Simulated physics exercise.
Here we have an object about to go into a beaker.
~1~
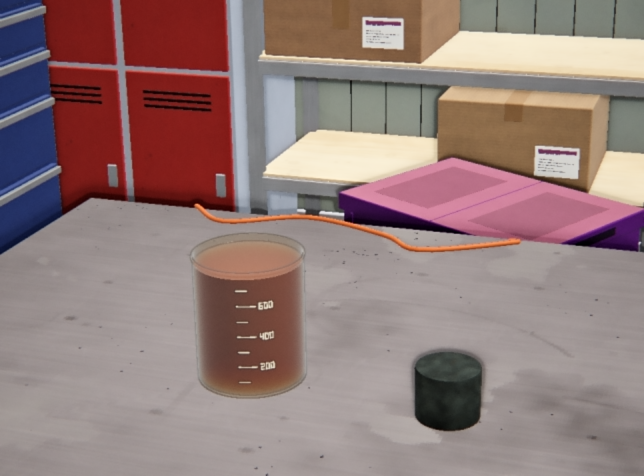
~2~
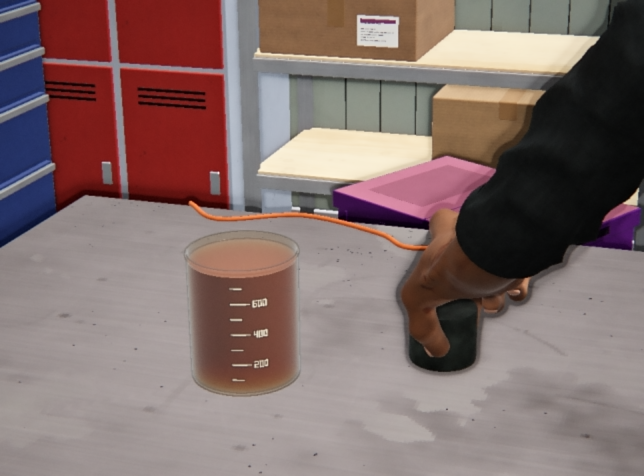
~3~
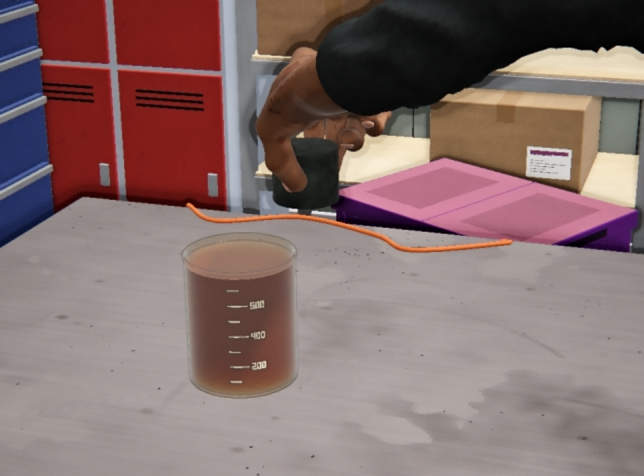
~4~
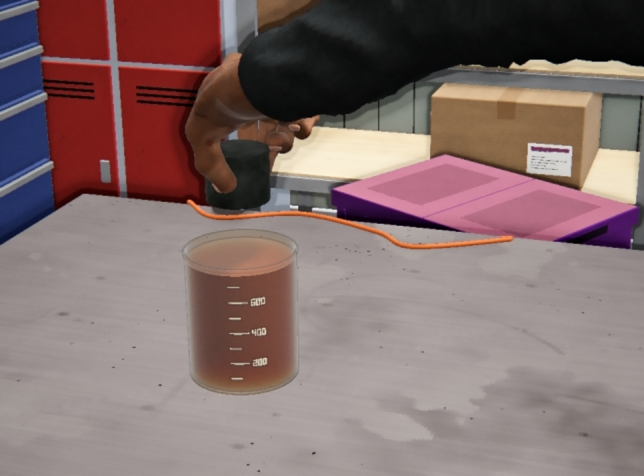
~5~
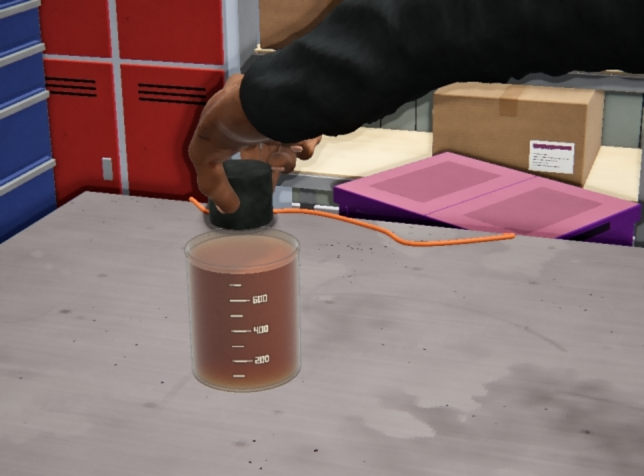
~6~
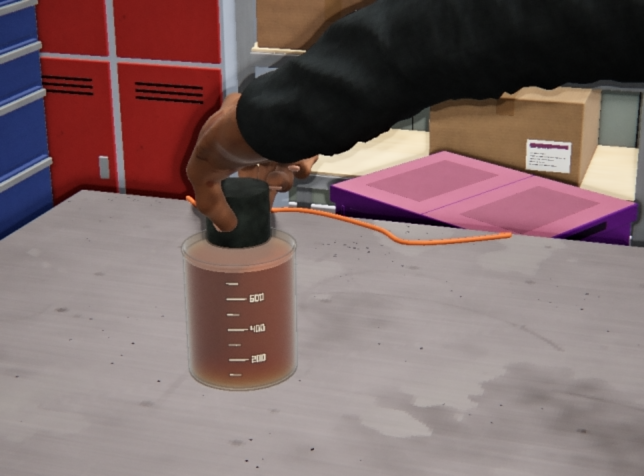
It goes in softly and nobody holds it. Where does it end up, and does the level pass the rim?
It goes to the bottom, and the beaker overflows.
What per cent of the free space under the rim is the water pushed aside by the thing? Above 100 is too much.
Near 190 in a hundred.
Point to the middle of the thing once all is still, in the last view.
At about (242, 340).
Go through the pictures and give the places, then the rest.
In the first picture, the iron weight lies on the top at (448, 391); beaker (250, 313) nearly full.
In the second picture, a hand picks up the iron weight at (443, 332); beaker nearly full, surface at (242, 259).
In the third picture, the iron weight is carried over at (306, 173); beaker (242, 312) nearly full.
In the fourth picture, the iron weight is above the beaker at (238, 174); beaker nearly full, surface at (241, 257).
In the fifth picture, the iron weight comes down at (240, 194); beaker (245, 306) nearly full.
In the sixth picture, the iron weight is just over the surface at (238, 212); beaker nearly full, surface at (239, 253).
Next, the iron weight enters the iced tea; the beaker is full to the brim.
After that, the iron weight goes on down; the beaker is full to the brim; it has run over.
Finally, the iron weight has sunk; the beaker is full to the brim; it has run over.
